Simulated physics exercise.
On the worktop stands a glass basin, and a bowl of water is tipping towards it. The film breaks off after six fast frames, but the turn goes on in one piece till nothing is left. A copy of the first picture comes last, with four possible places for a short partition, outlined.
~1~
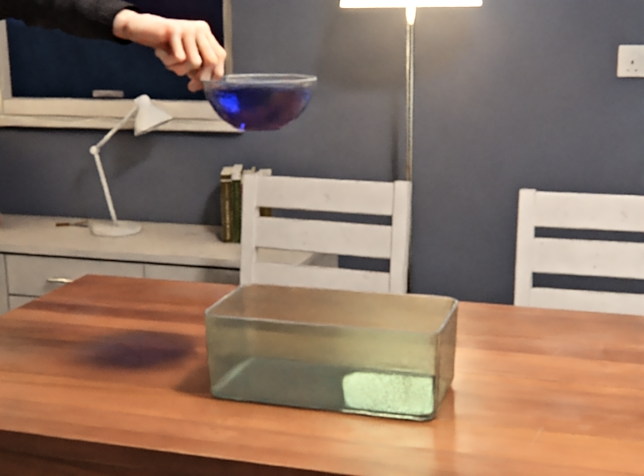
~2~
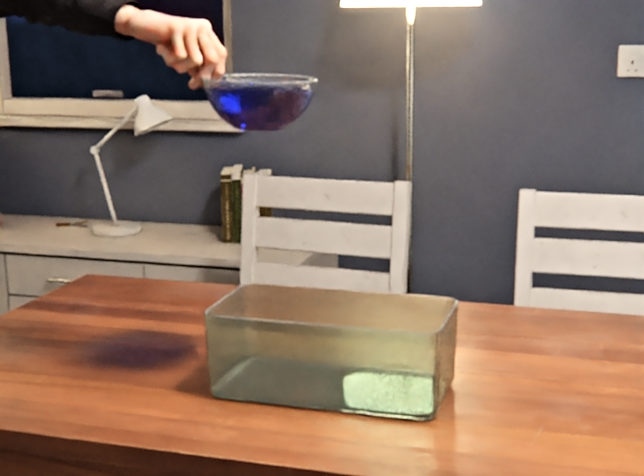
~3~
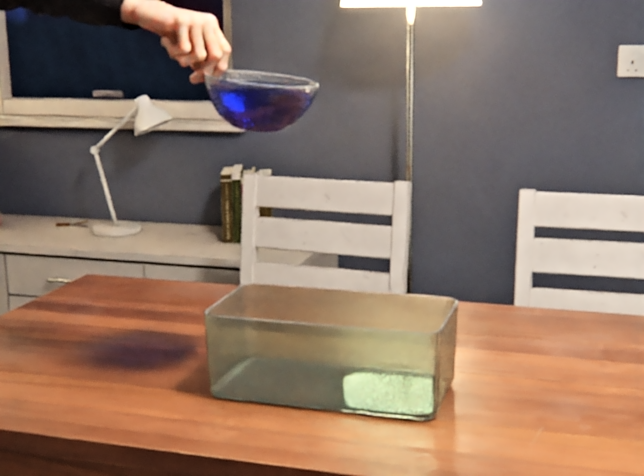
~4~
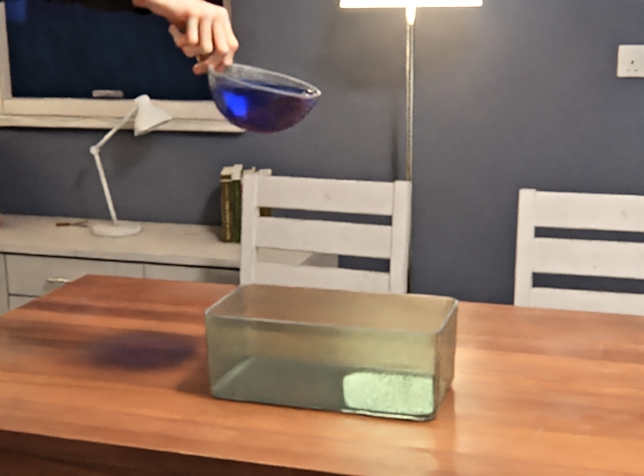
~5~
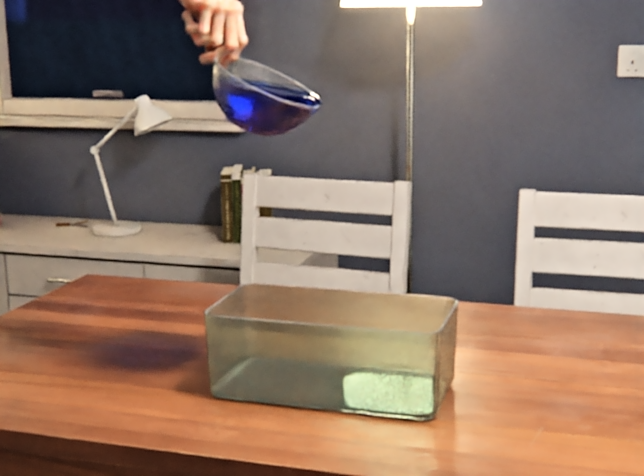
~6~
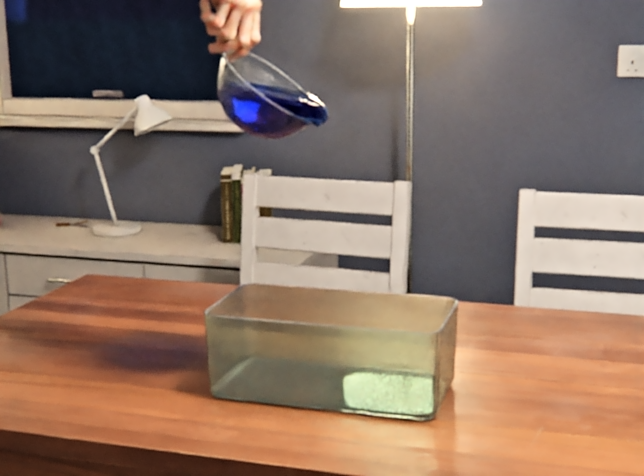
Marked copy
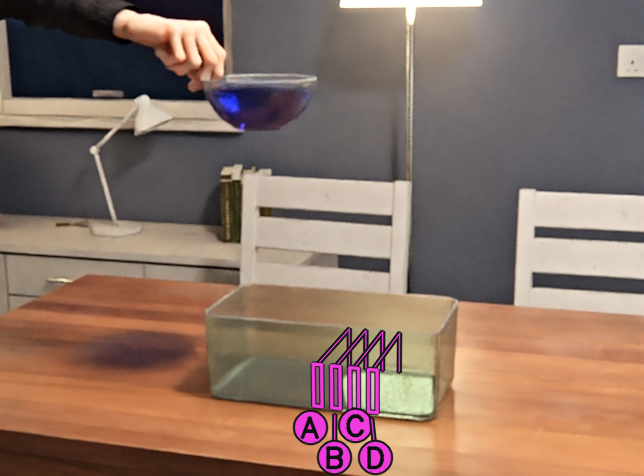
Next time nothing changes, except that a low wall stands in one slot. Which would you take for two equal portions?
Go for C.
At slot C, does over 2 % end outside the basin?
Yes, it does.
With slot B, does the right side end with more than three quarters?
No, it does not.
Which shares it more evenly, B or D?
That is slot B.
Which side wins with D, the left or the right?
More ends on the left.
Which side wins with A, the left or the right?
The right side.
On the marked copy, A at (316, 412); B at (334, 414); C at (353, 416); D at (371, 418).
If A is chosen, about 13 % ends left of the wall and 78 % right of it; 9 % is lost outside.
If B is chosen, about 26 % ends left of the wall and 68 % right of it; 6 % is lost outside.
If C is chosen, about 52 % ends left of the wall and 41 % right of it; 7 % is lost outside.
If D is chosen, about 76 % ends left of the wall and 16 % right of it; 9 % is lost outside.
